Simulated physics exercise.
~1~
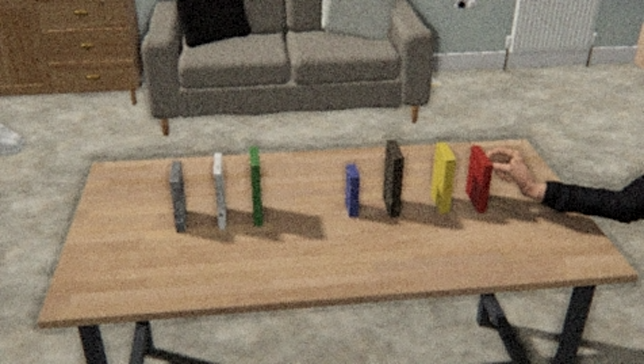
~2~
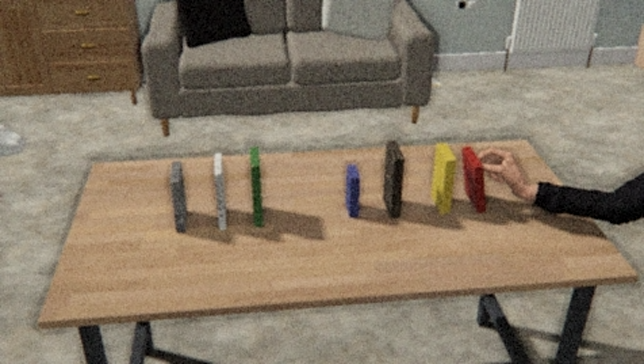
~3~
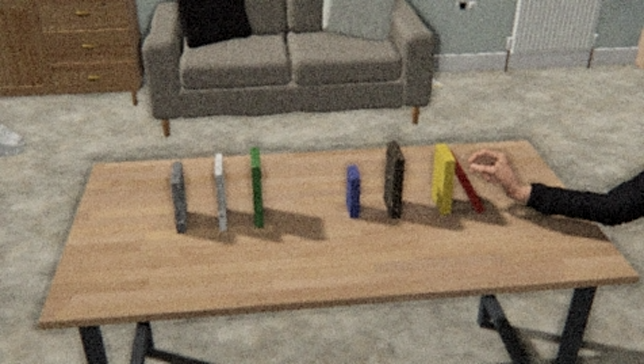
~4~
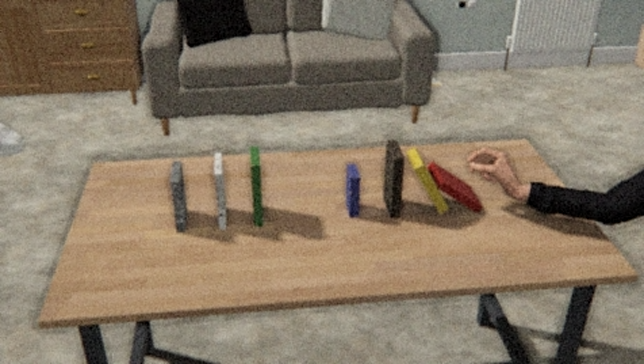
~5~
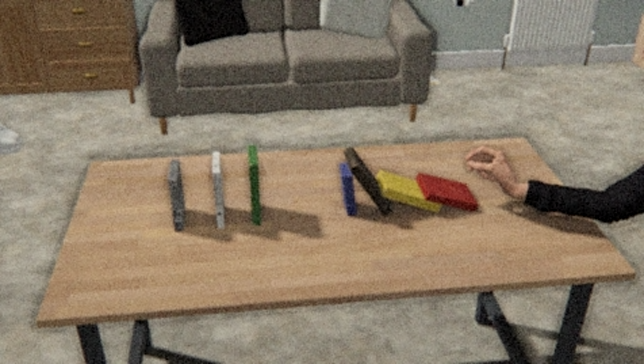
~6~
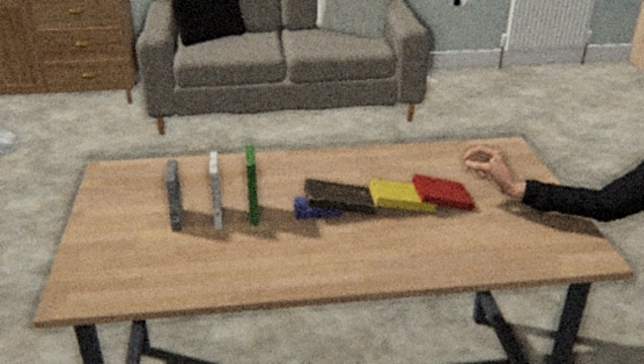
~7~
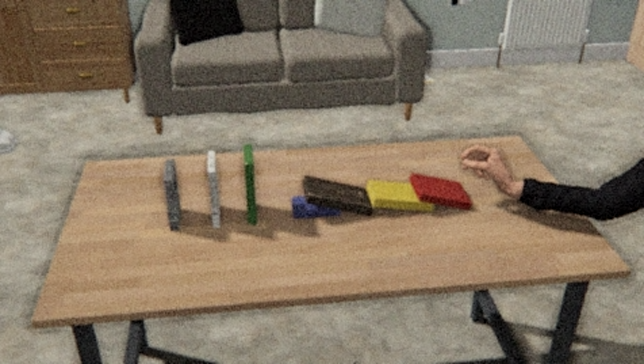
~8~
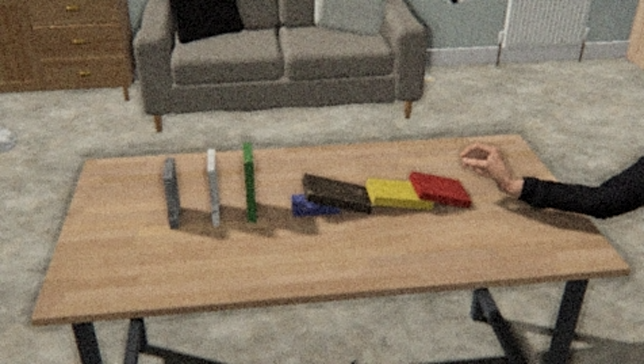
Red block tipped left by a hand topples yellow, black and blue blocks in turn, leaving green, white and grey ones standing.
